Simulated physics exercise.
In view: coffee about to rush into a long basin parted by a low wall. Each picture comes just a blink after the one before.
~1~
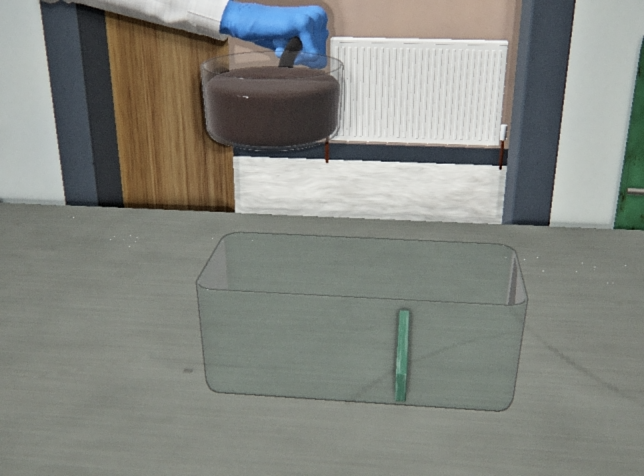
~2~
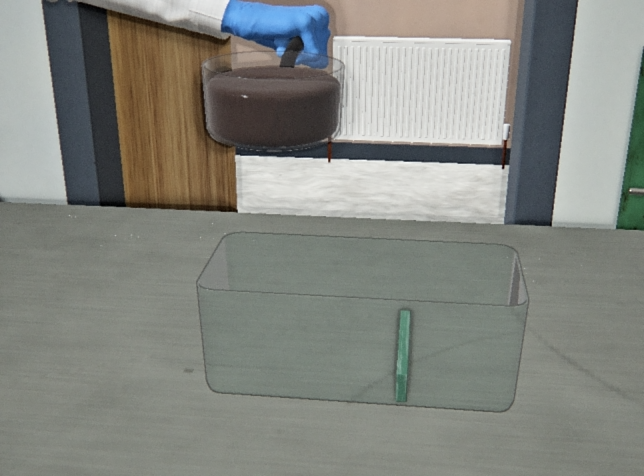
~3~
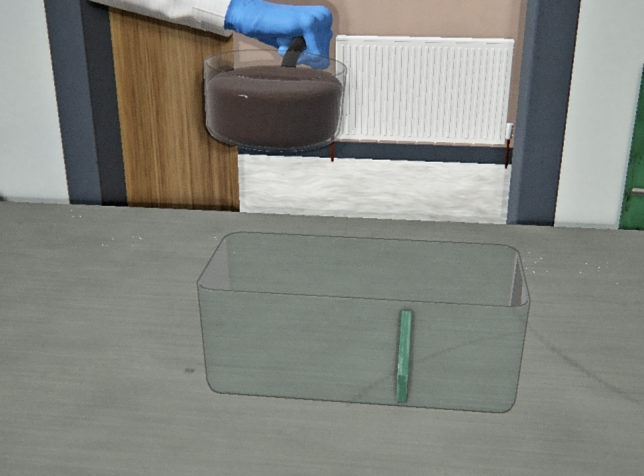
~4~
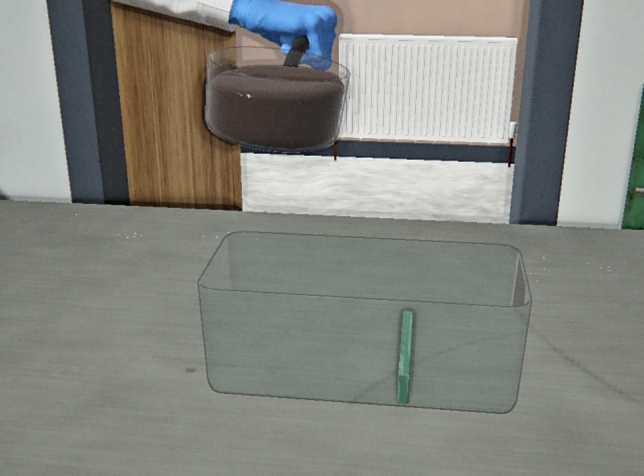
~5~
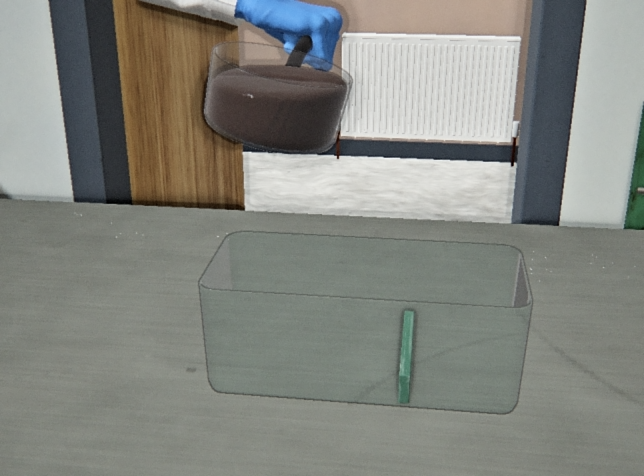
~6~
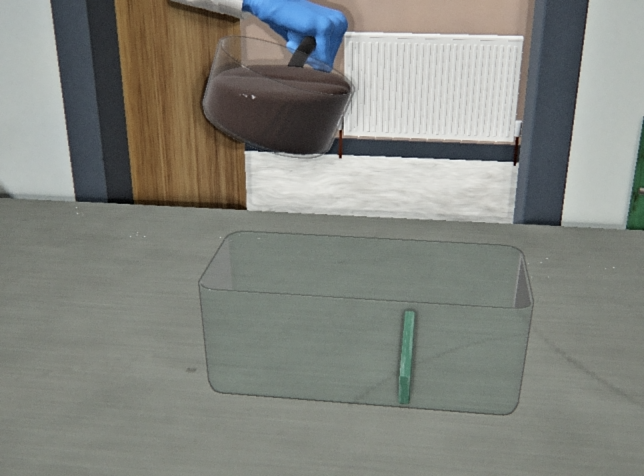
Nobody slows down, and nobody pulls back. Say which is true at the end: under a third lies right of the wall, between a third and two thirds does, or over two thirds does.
I'd put the amount right of the wall between the two marks of a third and two thirds.
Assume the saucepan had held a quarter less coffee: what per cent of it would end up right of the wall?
Best guess: Around 30 %.
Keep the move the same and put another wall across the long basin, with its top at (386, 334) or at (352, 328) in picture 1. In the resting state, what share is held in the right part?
In turn 60 and 80 in a hundred.
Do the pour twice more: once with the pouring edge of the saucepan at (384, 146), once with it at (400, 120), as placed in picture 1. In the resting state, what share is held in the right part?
The first gives 60 %, the second 65 %.
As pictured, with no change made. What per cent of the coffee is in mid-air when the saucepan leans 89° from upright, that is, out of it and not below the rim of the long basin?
Estimated: 50 per cent or thereabouts.
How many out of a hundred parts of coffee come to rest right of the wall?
About 45 per cent.
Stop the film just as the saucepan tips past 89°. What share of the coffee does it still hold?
Around 30 percent remains.
A moment on, the saucepan is tipped on its side and 32 per cent is still to pour, 6 is left of the wall and 11 right of it.
Next, the saucepan is tipped right over and 2 per cent is still to pour, 45 is left of the wall and 45 right of it.
Then the saucepan is tipped right over and 0 per cent is still to pour, 55 is left of the wall and 43 right of it.
Later the saucepan is tipped right over and 0 per cent is still to pour, 55 is left of the wall and 43 right of it.
In the end 55 per cent lies left of the wall, 44 right of it and 1 outside.
